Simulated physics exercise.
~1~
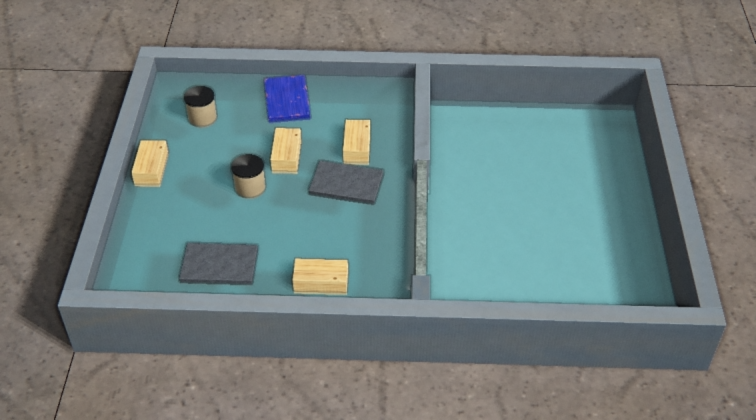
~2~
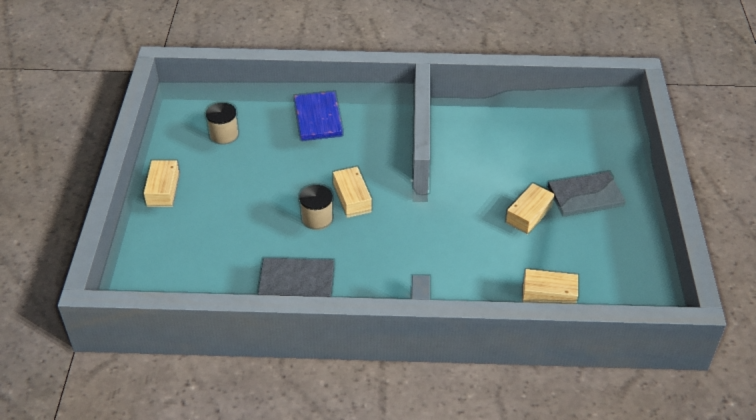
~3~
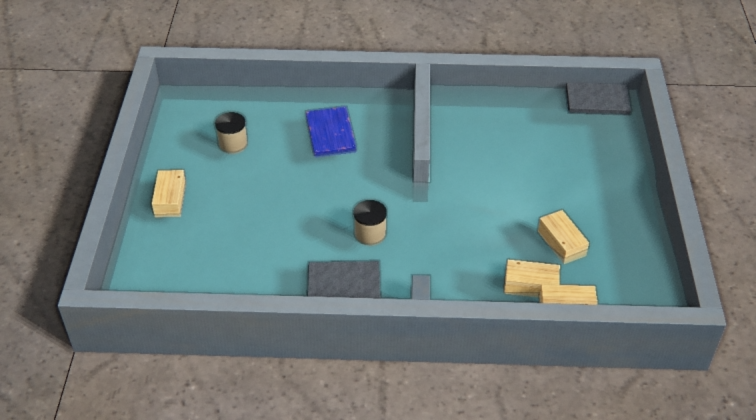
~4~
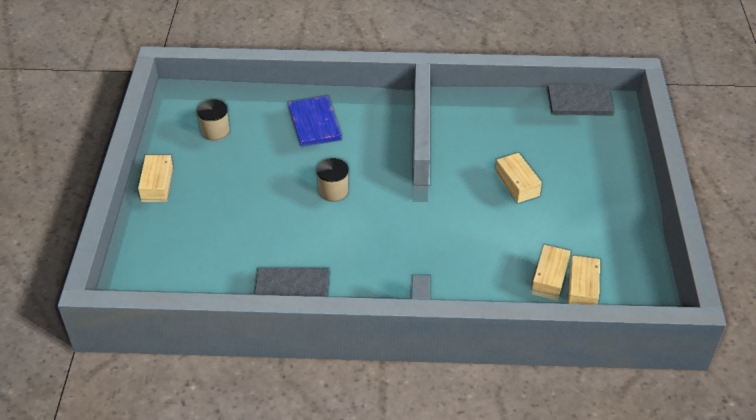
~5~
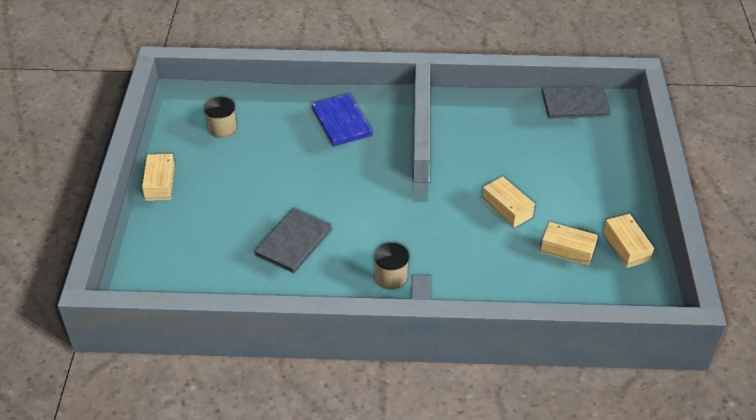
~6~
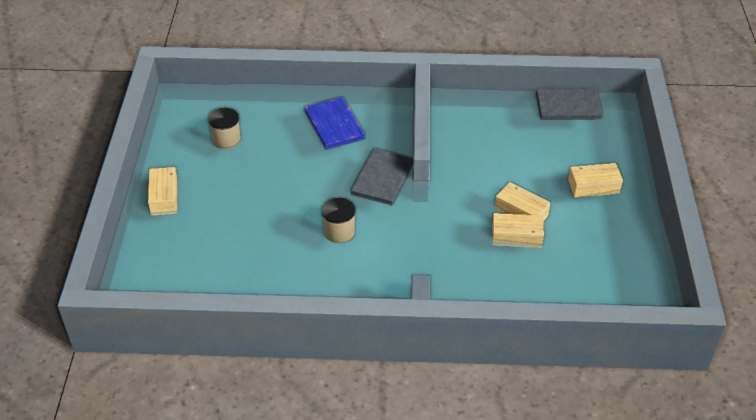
A grey rectangular basin on stone paving, seen from above at an angle, is split by a divider, with shallow teal water in both halves. On the left float wooden blocks, two dark-topped round pails, a blue slab and two dark grey slabs, while the right is empty. The board in the divider's gap opens, and two blocks and a grey slab drift through, followed by another block. The grey slab settles by the far wall as the blocks shift and turn. The blue slab only wavers, ending left of the divider with both pails, one block and the other grey slab.
